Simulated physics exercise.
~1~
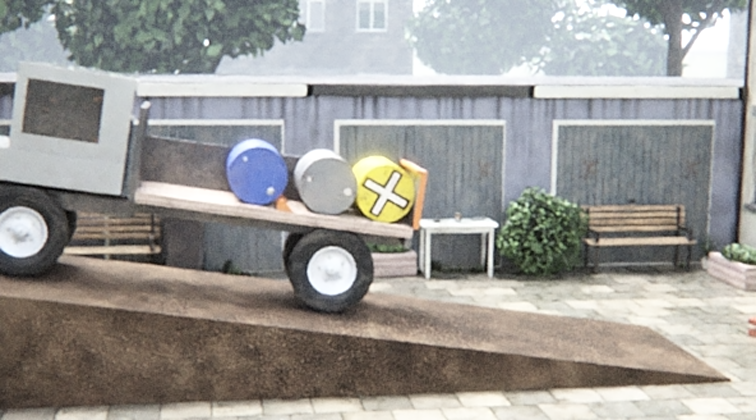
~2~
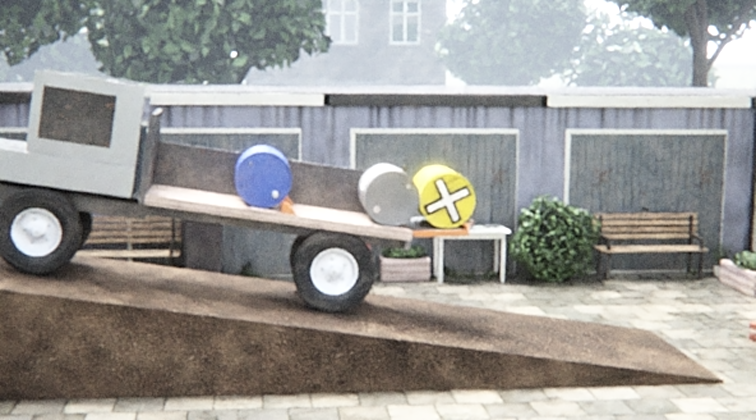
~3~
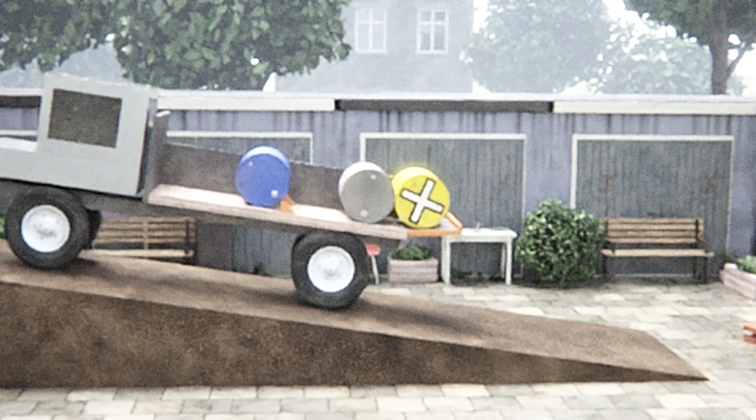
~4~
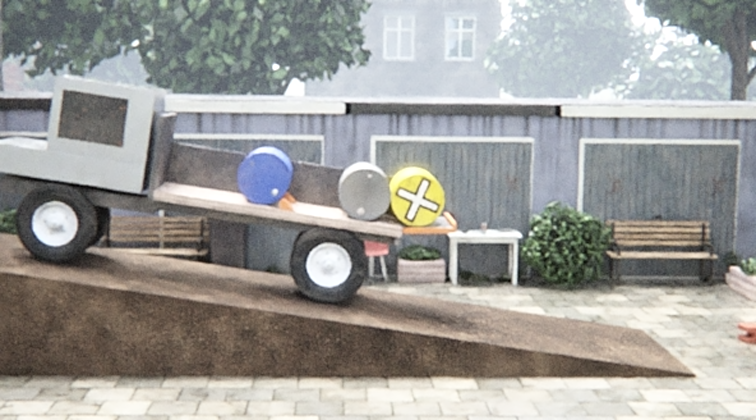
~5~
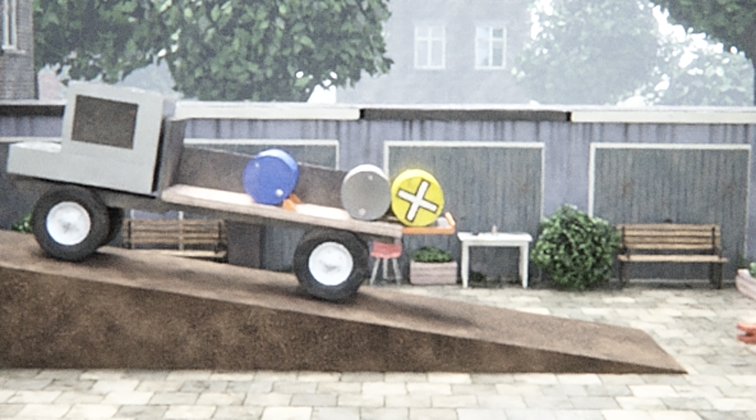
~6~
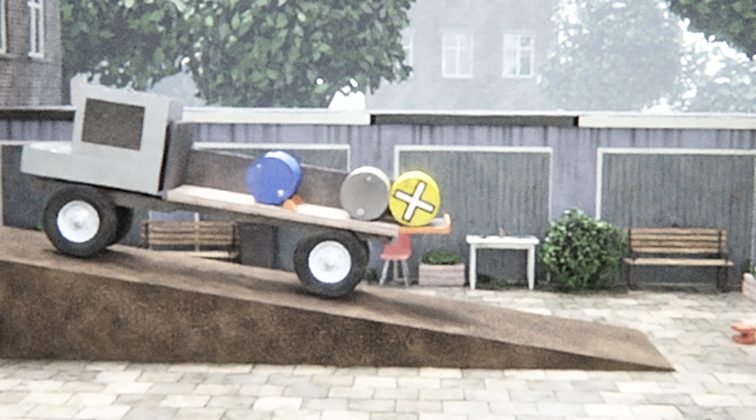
A yellow drum crossed in white sits last in a row behind a blue and a grey one, on the open bed of a grey pick-up seen side-on, parked with its tail down a brown ramp to the right. Garages, benches, a white table and a bush stand behind. The orange tailgate drops, and the yellow drum rolls right onto it, the grey one following. The yellow drum then rolls a little way back left, as does the grey. Blue stays against an orange chock, and the yellow drum ends at rest on the lowered gate, touching grey.
